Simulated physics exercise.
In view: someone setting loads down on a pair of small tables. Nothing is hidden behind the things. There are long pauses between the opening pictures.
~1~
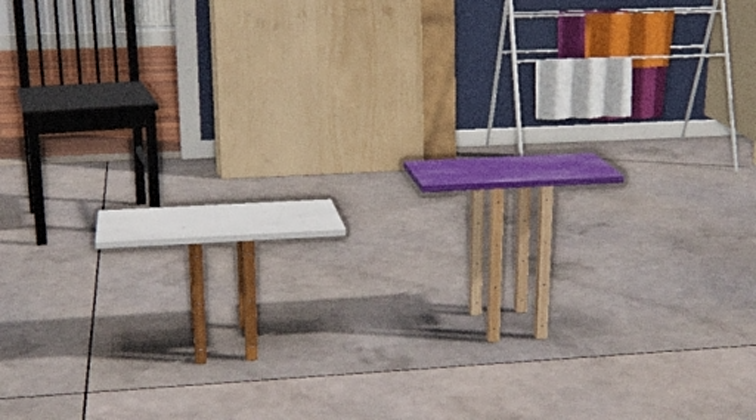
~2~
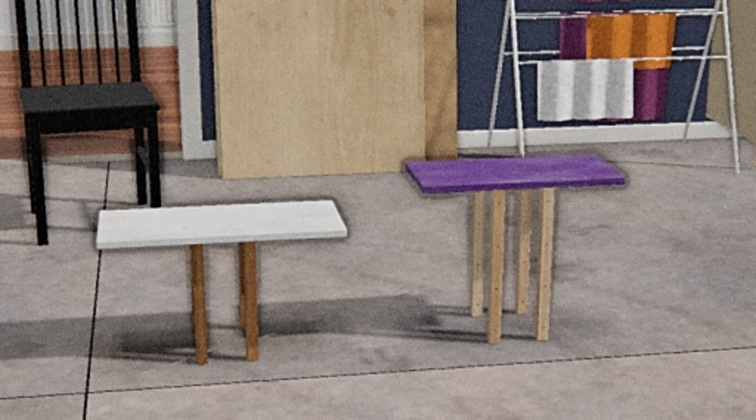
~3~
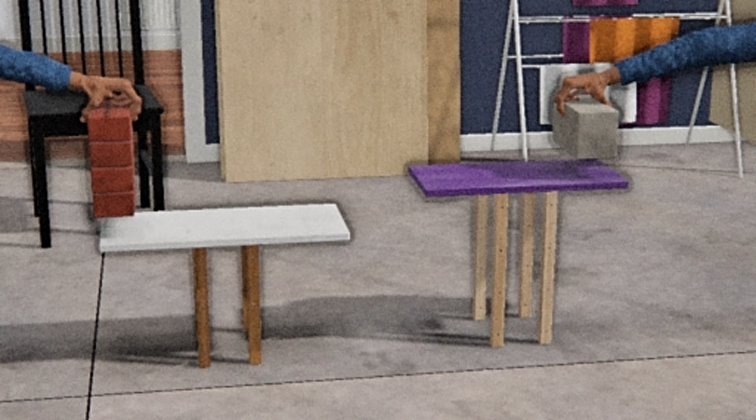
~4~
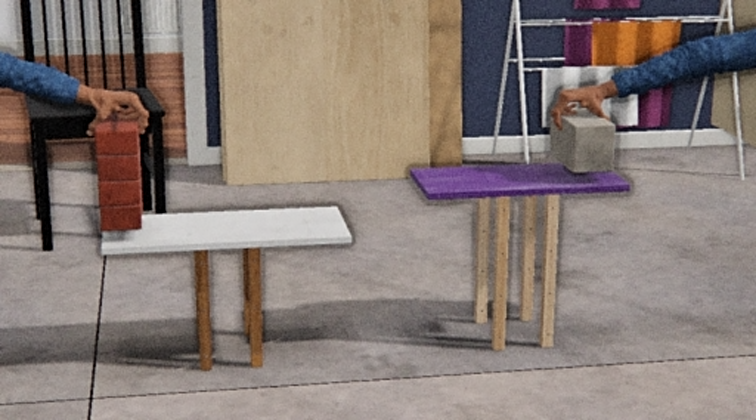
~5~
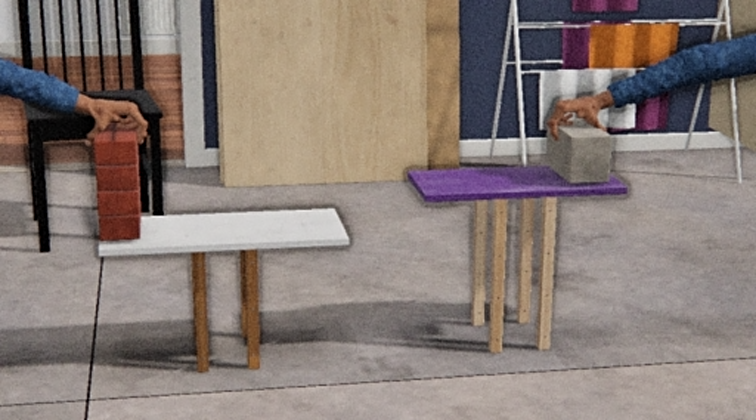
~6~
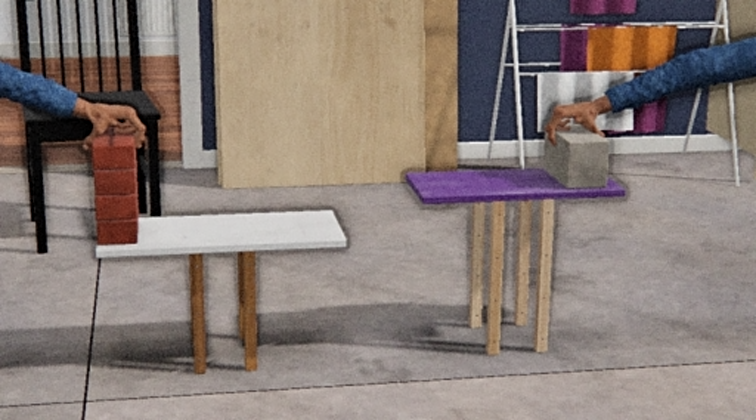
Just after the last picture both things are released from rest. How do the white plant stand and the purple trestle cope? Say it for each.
Here the white plant stand tips up and the purple trestle tips up.
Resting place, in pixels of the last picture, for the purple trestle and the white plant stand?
The purple trestle around (669, 245); the white plant stand around (88, 268).
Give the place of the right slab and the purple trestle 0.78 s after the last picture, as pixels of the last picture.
First (661, 195), then (596, 189).
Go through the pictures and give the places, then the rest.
The first frame shows white plant stand (219, 223); purple trestle (512, 172).
The second frame shows purple trestle (513, 173).
The third frame shows still on the way; white plant stand (224, 227); right slab (584, 127).
The fourth frame shows still on the way; purple trestle (518, 180); left bricks (120, 171).
The fifth frame shows still on the way; white plant stand (223, 232); right slab (578, 150).
The sixth frame shows in place, still held; white plant stand (220, 233); purple trestle (513, 185); left bricks (116, 185).
Then, 0.48 s on from there, white plant stand turned 38° from its first pose near (141, 244); purple trestle turned 7° from its first pose near (532, 182).
Then, 0.78 s on from there, white plant stand turned 55° from its first pose near (89, 268); purple trestle turned 31° from its first pose near (596, 189).
In the end, the white plant stand goes over, near (88, 268); the purple trestle goes over, near (669, 245).
